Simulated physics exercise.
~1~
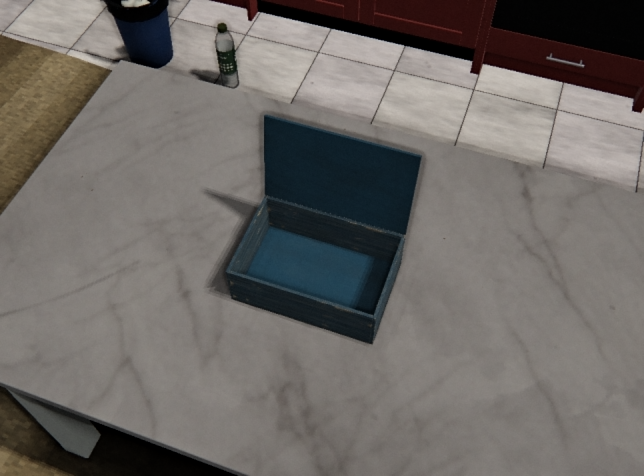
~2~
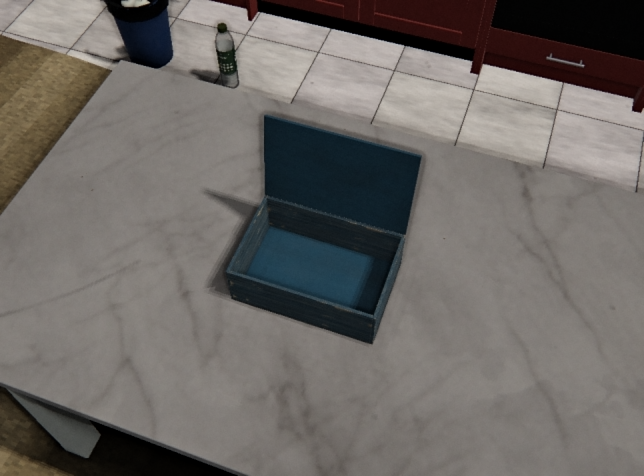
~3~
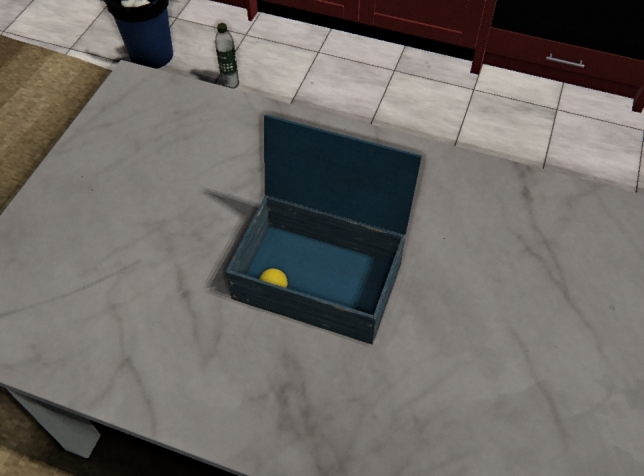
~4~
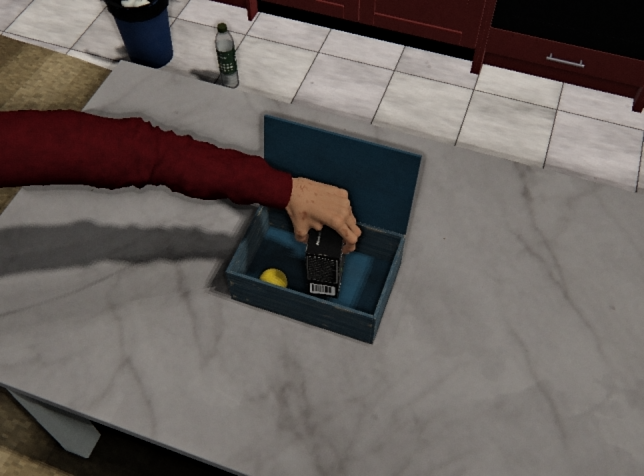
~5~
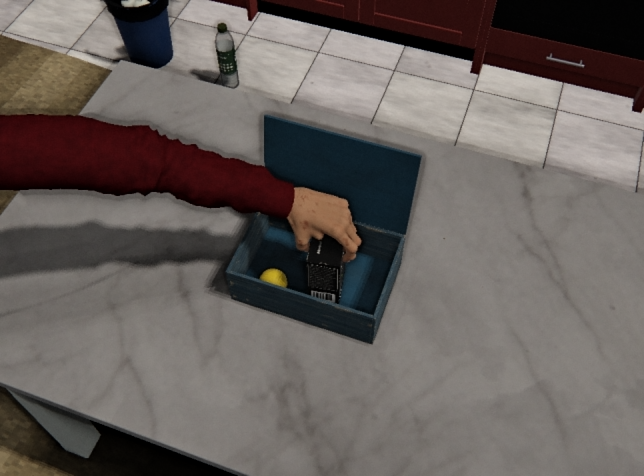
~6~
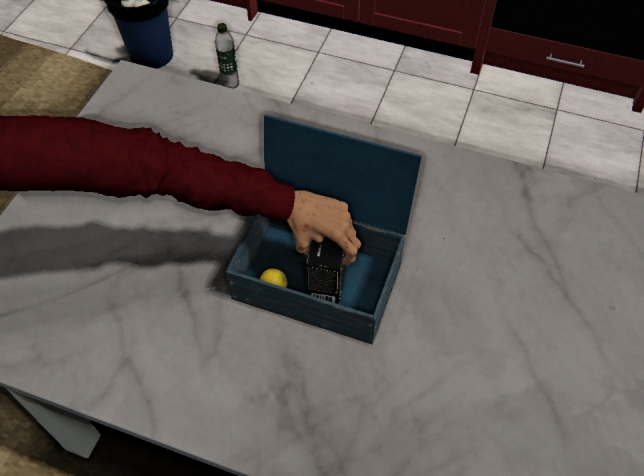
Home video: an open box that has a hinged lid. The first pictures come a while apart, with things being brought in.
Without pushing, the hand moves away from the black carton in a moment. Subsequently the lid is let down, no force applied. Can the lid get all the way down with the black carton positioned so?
The lid stays above the rim.
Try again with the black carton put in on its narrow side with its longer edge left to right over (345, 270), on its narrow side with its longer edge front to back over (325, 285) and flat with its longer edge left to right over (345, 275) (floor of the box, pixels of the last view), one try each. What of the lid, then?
First try: No gap; second try: No gap; third try: No gap.
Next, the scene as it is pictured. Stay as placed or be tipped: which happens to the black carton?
In the end, the black carton keeps its orientation.
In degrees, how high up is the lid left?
The lid sits around 40° above the rim.
Then, 1.20 s past the last view, lid 81° above the rim.
Then, 1.60 s past the last view, lid 57° above the rim.
Finally, lid 41° above the rim; both still in place. Final places as the last picture's camera would see them, black carton near (327, 268).
